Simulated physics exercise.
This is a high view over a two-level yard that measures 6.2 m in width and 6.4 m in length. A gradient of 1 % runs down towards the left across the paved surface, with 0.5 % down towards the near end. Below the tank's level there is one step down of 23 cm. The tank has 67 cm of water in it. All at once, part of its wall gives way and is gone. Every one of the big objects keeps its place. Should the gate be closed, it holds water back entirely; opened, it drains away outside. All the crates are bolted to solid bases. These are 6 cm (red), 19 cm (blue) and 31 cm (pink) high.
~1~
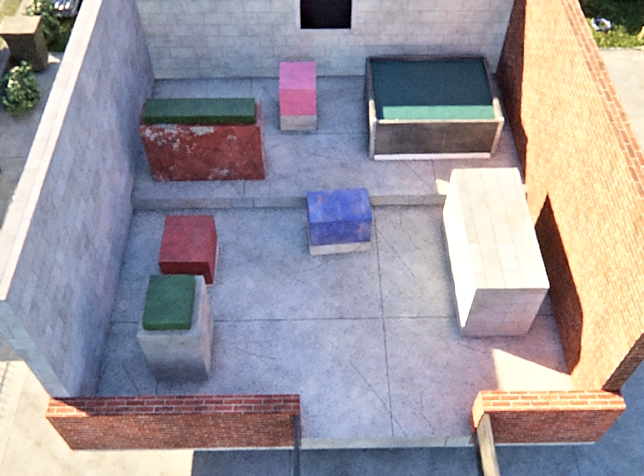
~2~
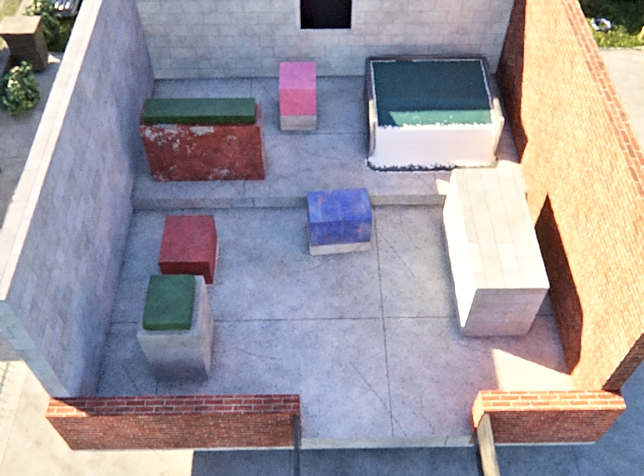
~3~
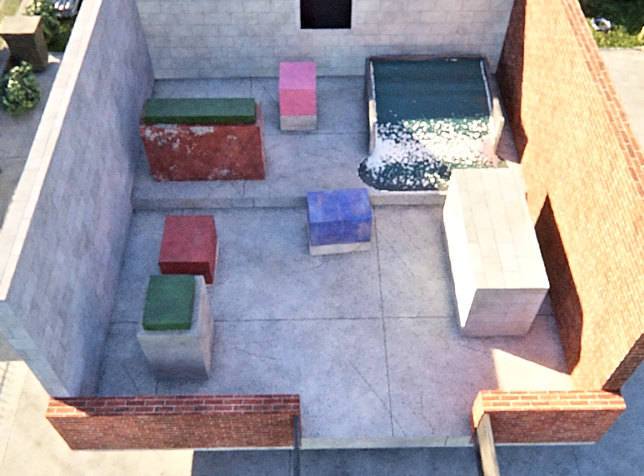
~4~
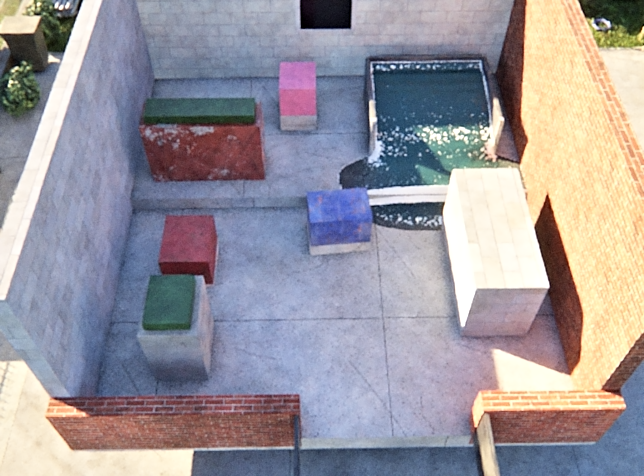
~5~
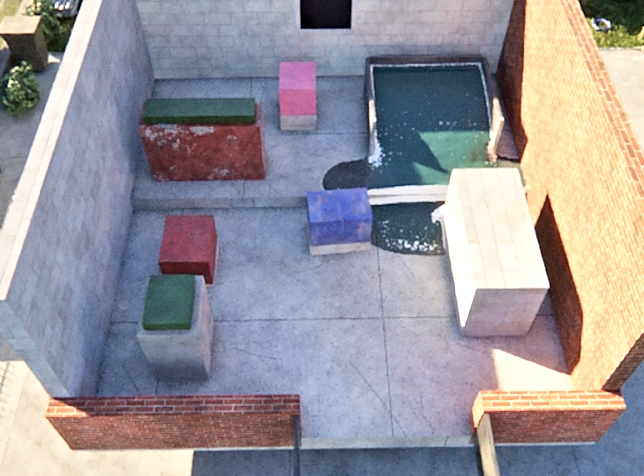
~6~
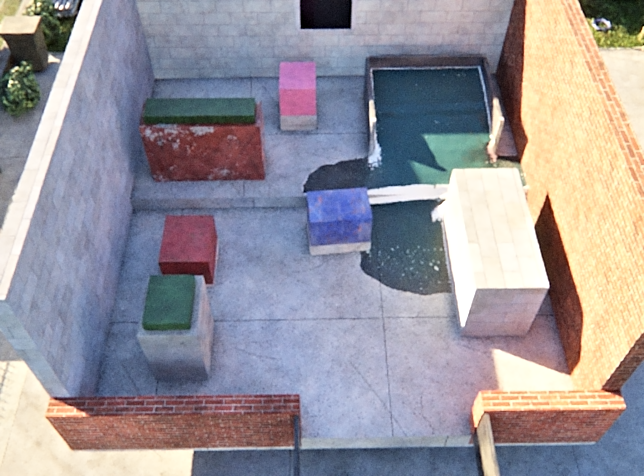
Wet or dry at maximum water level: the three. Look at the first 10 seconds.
Outcome: The red crate is touched by water. The blue crate is touched by water. The pink crate remains untouched.
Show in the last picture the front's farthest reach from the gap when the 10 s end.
That's around (91, 423) in the last picture.
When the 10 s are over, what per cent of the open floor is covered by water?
65 %.
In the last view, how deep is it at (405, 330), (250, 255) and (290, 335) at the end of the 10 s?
Roughly 5, 5, 4 cm.
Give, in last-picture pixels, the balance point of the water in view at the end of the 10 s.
I'd put it close to (293, 288).
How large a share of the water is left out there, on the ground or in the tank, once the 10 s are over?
I'd say close to 58 percent is still there.
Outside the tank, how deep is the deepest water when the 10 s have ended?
It gets to some 14 cm.
A moment later water covers 30 % of the floor and is deepest (51 cm) near (457, 216); red plinth not reached, blue plinth reached, pink plinth not reached.
Soon after water covers 50 % of the floor and is deepest (46 cm) near (579, 414); red plinth reached, blue plinth reached, pink plinth not reached.
Next water covers 60 % of the floor and is deepest (29 cm) near (576, 401); red plinth reached, blue plinth reached, pink plinth not reached.
Later on water covers 60 % of the floor and is deepest (18 cm) near (91, 423); red plinth reached, blue plinth reached, pink plinth not reached.
At the end water covers 65 % of the floor and is deepest (14 cm) near (131, 222); highest at the red plinth 13 cm, highest at the blue plinth 37 cm, highest at the pink plinth 0 cm.
